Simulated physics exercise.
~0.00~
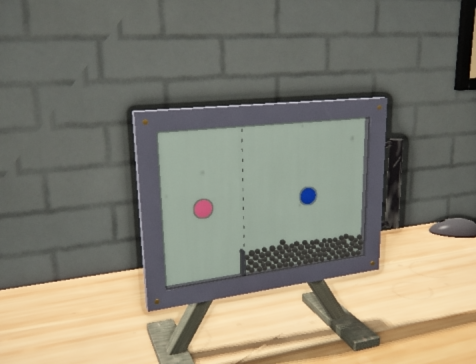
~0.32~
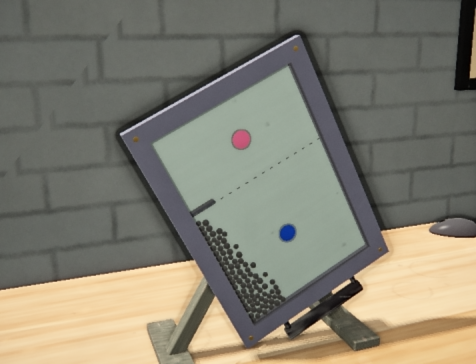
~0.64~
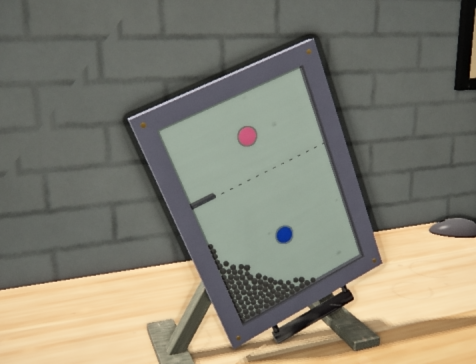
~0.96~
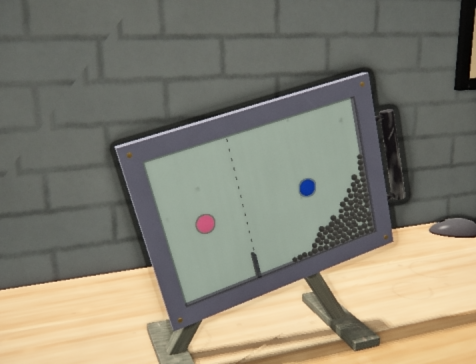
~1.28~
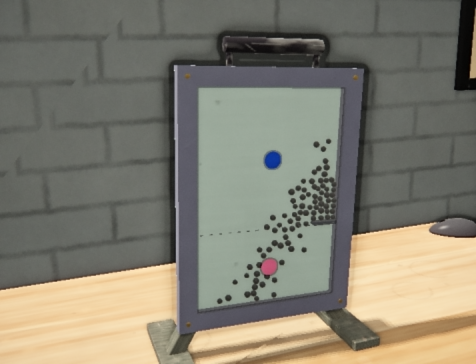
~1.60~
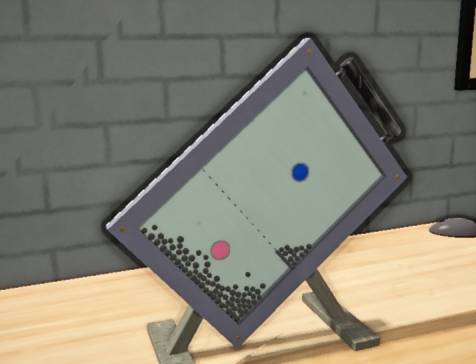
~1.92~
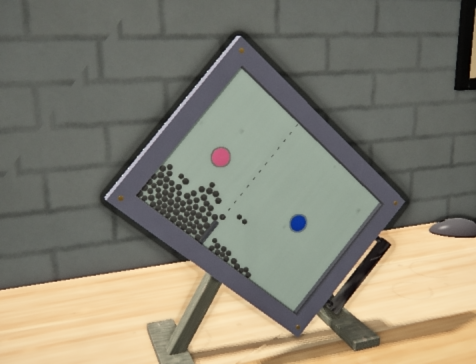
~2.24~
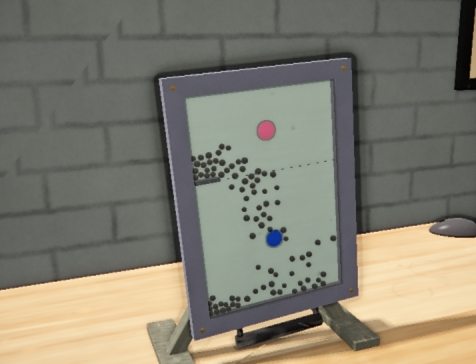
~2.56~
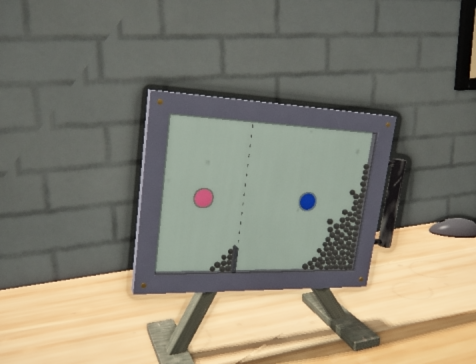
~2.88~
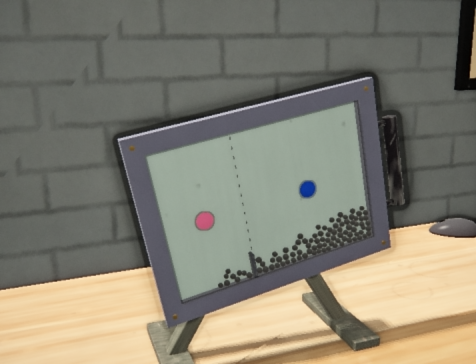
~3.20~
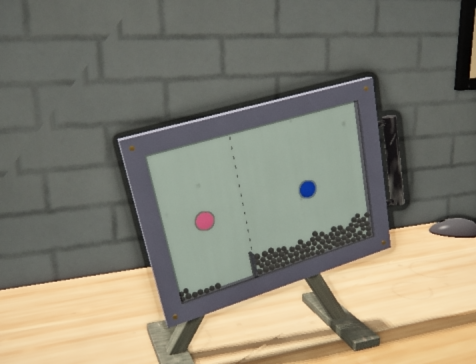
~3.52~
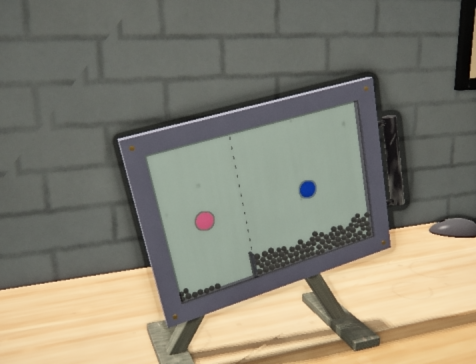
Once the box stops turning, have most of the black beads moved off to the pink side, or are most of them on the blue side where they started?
Most of them are on the blue side where they started. Only a small share ends up across the dotted line on the pink side.
A flat, see-through box in a grey frame turns on a stand on a wooden desk before a grey brick wall, seen from the front, with a pink dot on its left, a blue dot on its right and small black beads beneath the blue one. It swings clockwise until pink is on top, and the beads slide into the blue end. It swings back the other way until blue is on top, and many beads spill past the dotted line. Turning clockwise again, it pours most of them back. Finally it returns and stops tilted slightly anticlockwise, with most beads under blue and a few under pink.
